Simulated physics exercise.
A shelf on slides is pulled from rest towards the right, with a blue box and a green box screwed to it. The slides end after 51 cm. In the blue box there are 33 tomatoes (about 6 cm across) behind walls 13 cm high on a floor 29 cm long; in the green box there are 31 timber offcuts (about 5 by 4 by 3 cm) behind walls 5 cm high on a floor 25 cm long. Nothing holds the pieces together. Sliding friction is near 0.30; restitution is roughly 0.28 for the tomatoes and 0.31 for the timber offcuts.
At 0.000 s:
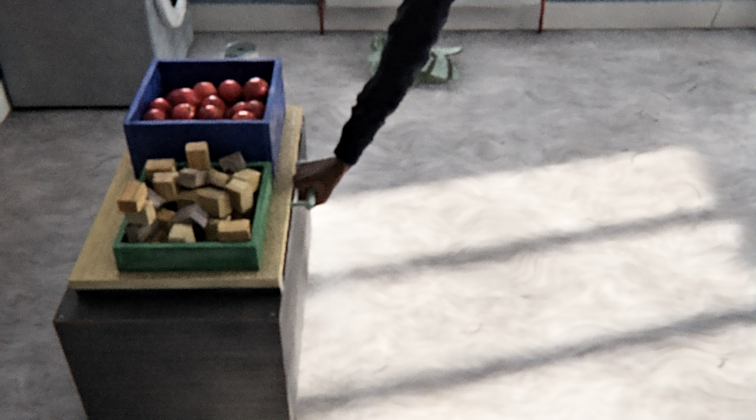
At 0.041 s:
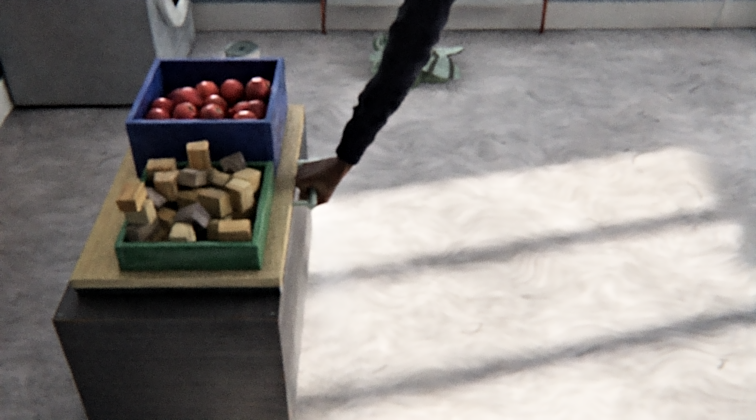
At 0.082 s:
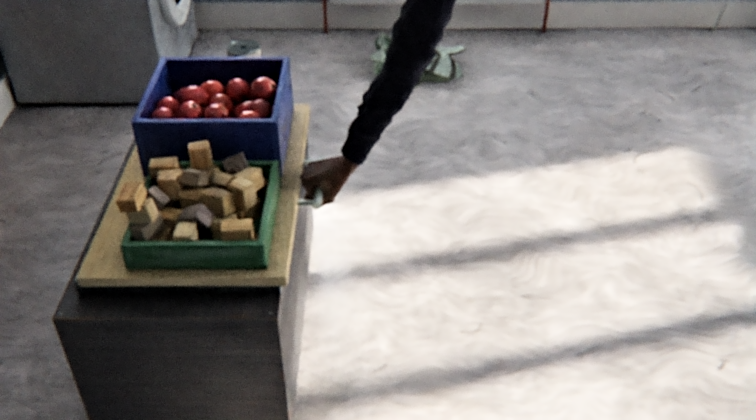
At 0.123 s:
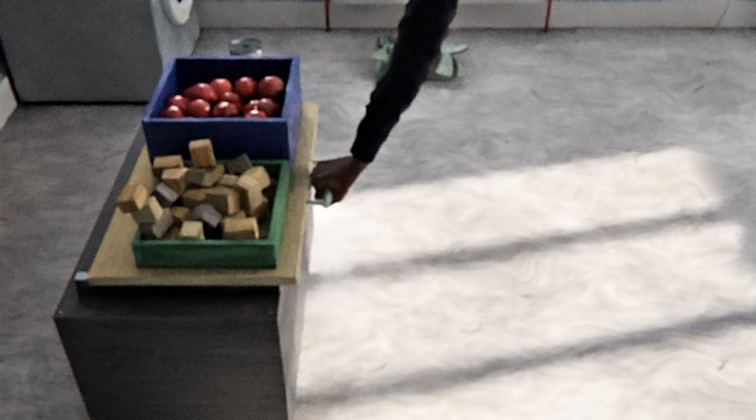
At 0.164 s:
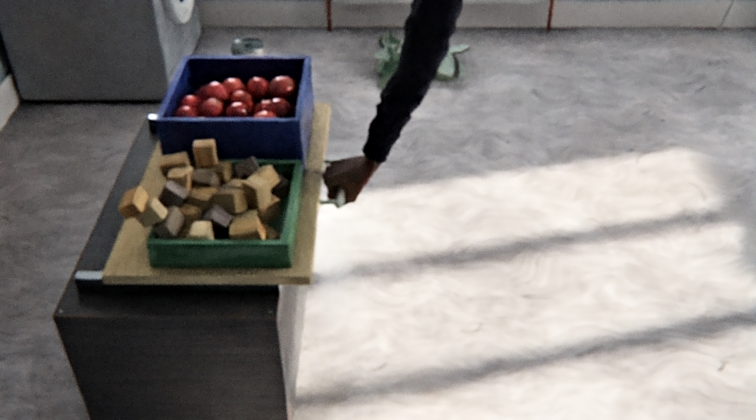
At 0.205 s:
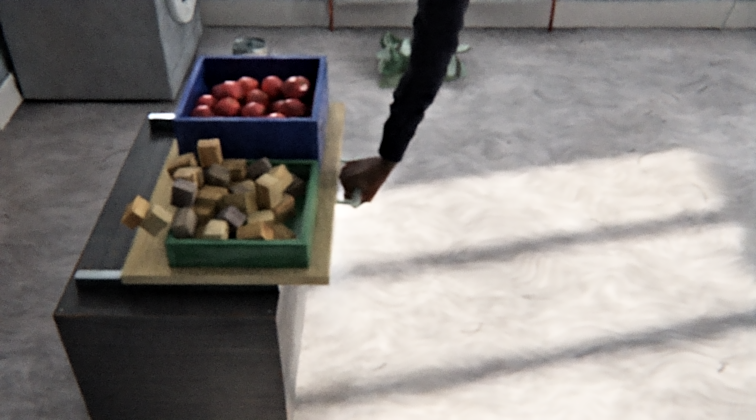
Hand pulling a wooden shelf rightward off a dark cabinet, carrying a blue box of red tomatoes and a green box of shifting wood blocks.
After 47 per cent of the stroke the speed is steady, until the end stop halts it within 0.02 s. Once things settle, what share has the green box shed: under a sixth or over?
It sheds over a sixth of them.
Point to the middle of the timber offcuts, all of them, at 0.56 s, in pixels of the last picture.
At about (446, 211).
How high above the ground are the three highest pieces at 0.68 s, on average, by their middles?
Roughly 58 cm.
After 0.48 s, the runners reach their end.
After 0.56 s, the blue box has all 33 and the green box is down by 7 of 31.
After 0.68 s, the blue box has all 33 and the green box is down by 8 of 31.
After 0.90 s, the blue box has all 33 and the green box is down by 8 of 31.
Final count (at 1.34 s), the blue box has all 33 and the green box is down by 8 of 31. Asked share, 8 of 31, 26 per cent.
